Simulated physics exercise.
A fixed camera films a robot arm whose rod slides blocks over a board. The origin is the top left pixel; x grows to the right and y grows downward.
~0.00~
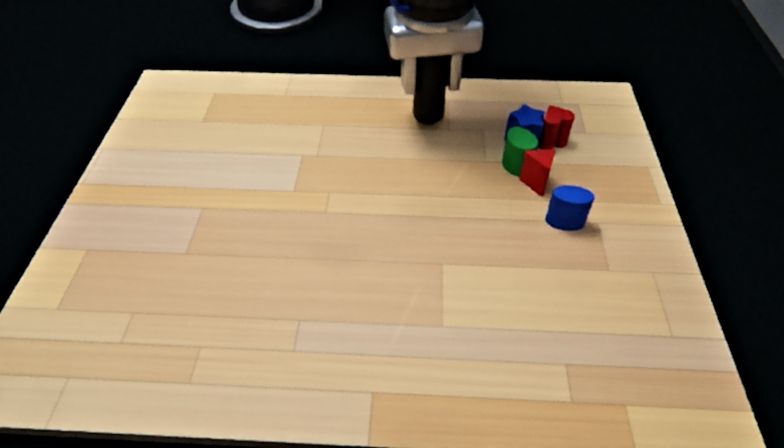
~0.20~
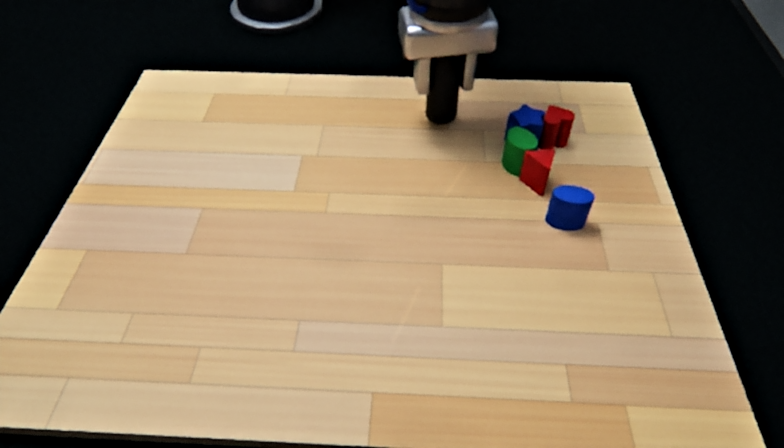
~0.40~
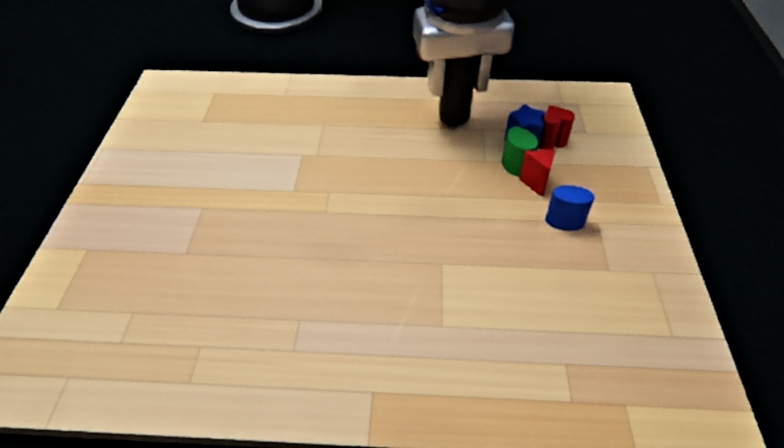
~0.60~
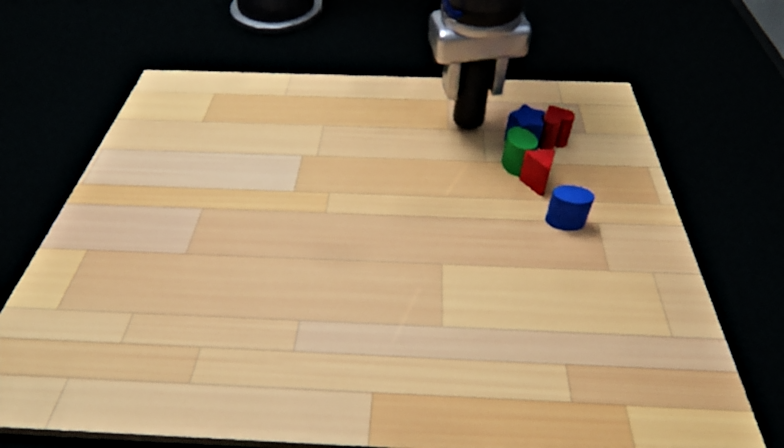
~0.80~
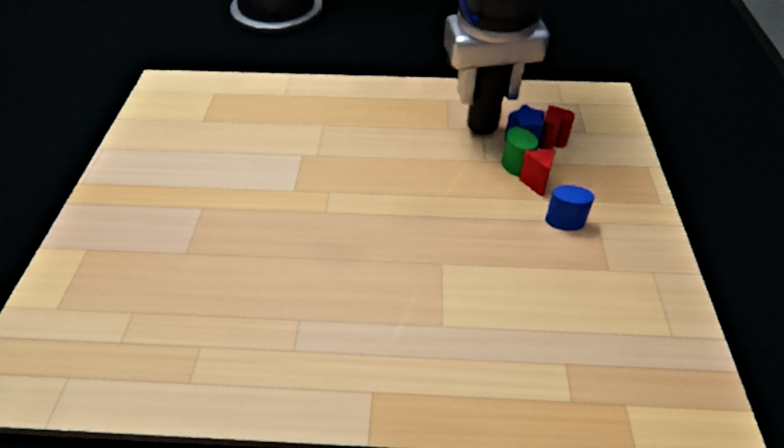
A robotic arm's dark rod moves right across the wooden board, nearing the still, colored blocks.
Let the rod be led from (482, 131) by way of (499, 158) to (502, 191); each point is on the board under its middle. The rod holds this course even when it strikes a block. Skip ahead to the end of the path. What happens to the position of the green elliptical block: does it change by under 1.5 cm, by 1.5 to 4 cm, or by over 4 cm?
Movement: Over 4 cm.
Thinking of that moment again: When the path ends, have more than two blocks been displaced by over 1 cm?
Yes - that is the case.
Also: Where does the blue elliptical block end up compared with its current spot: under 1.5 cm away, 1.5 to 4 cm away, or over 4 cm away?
The displacement of the blue elliptical block is below 1.5 cm.
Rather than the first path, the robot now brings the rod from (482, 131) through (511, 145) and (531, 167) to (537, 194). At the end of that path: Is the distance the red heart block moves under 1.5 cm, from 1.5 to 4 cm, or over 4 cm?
Between 1.5 and 4 cm.
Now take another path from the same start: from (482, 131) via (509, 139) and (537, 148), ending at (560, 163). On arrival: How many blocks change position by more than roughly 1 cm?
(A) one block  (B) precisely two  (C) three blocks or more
My pick is B.
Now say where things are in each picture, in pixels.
The first frame shows rod's lower end at (428, 116); green elliptical block at (522, 138); blue star-shaped block at (529, 115); red triangle at (543, 156); red heart block at (558, 114); blue elliptical block at (574, 194).
The second frame shows rod at (441, 116); blocks still.
The third frame shows rod at (454, 117); blocks still.
The fourth frame shows rod at (468, 120); blocks still.
The fifth frame shows rod at (483, 125); green elliptical block at (522, 138); blue star-shaped block at (529, 115); red triangle at (543, 156); red heart block at (558, 114); blue elliptical block at (574, 194).
On the path given first. One third of the way, rod at (497, 143); green elliptical block at (524, 140); blue star-shaped block at (537, 120), turned 30° anticlockwise; red heart block at (563, 114).
Two thirds of the way, rod at (501, 164); green elliptical block at (536, 158), turned 25° anticlockwise; blue star-shaped block at (537, 122), turned 45° anticlockwise; red triangle at (563, 171), turned 35° anticlockwise; red heart block at (563, 114).
At the end, rod at (503, 185); green elliptical block at (544, 171), turned 75° anticlockwise; blue star-shaped block at (537, 122), turned 45° anticlockwise; red triangle at (575, 175), turned 50° anticlockwise; red heart block at (563, 114); blue elliptical block still.
